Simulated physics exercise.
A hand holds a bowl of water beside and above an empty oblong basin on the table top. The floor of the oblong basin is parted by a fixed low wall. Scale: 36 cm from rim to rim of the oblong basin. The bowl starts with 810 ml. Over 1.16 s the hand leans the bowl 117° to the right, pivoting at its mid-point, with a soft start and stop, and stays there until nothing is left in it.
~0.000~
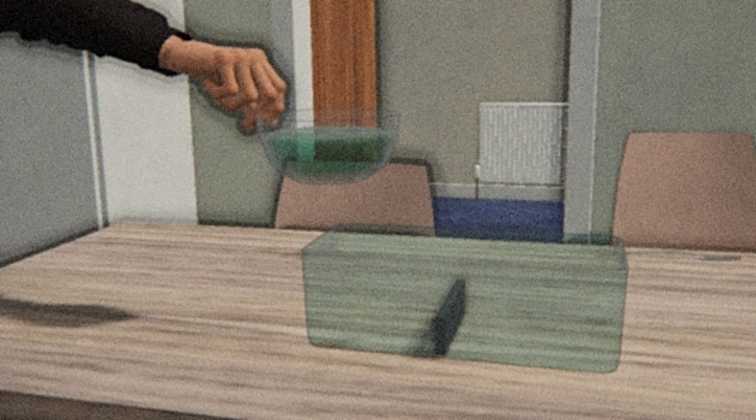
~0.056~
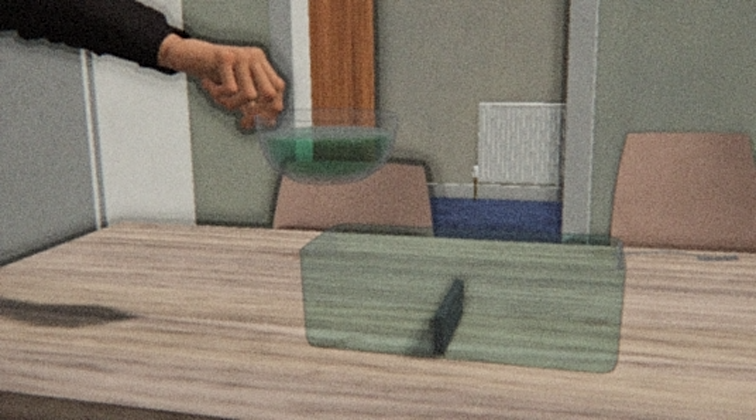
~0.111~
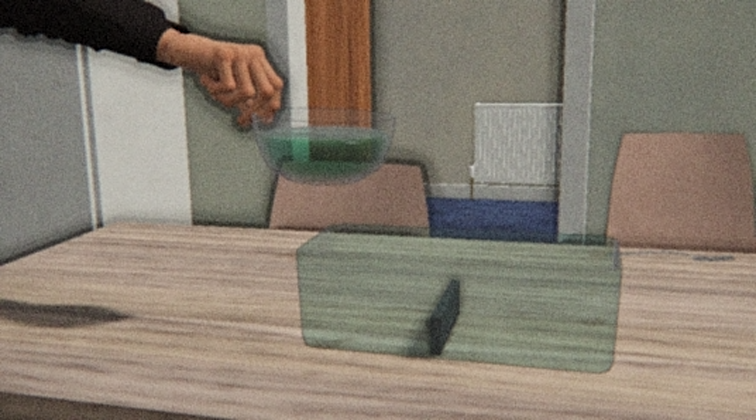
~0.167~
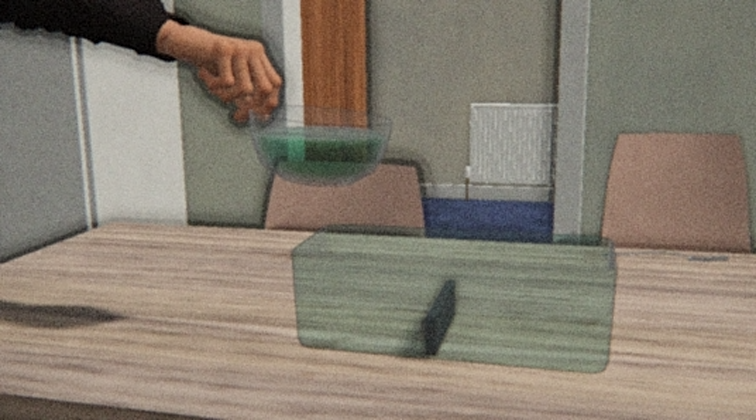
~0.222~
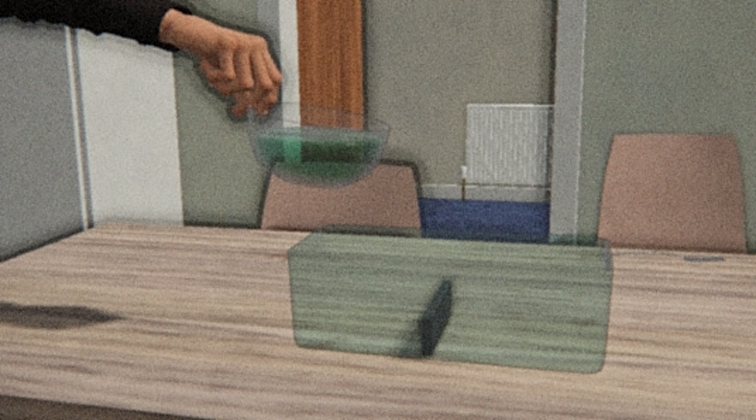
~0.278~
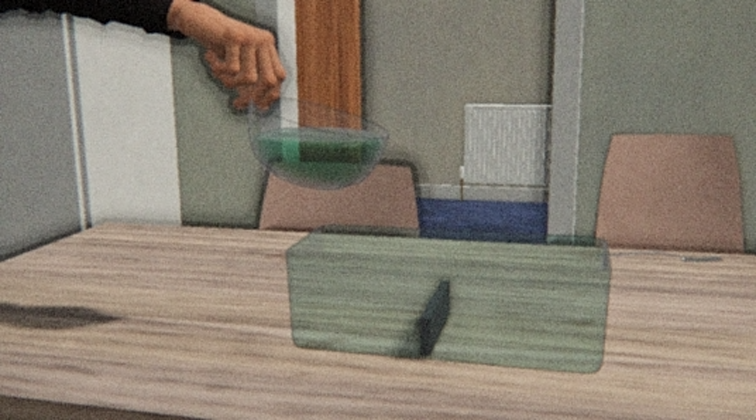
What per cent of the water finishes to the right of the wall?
The far part has some 30 per cent.
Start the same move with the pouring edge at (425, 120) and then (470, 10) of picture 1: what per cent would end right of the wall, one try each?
In turn about 65 and 90 per cent.
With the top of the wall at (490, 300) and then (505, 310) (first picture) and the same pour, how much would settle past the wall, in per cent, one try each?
In turn about 5 and 15 per cent.
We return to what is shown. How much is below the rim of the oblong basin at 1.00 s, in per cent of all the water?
Some 96 per cent.
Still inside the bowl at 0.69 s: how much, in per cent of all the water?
Near 36 in a hundred.
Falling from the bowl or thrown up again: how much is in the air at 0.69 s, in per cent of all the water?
About 30 per cent.
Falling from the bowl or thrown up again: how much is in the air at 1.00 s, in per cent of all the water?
Near 3 in a hundred.
By 0.69 s the tilt is 76° and 36 per cent is still to pour, 17 is left of the wall and 16 right of it.
By 1.00 s the tilt is 111° and 0 per cent is still to pour, 67 is left of the wall and 29 right of it.
By 1.31 s the tilt is 117° and 0 per cent is still to pour, 69 is left of the wall and 30 right of it.
By 1.66 s the tilt is 117° and 0 per cent is still to pour, 69 is left of the wall and 30 right of it.
At rest 69 per cent lies left of the wall, 30 right of it and 1 outside.
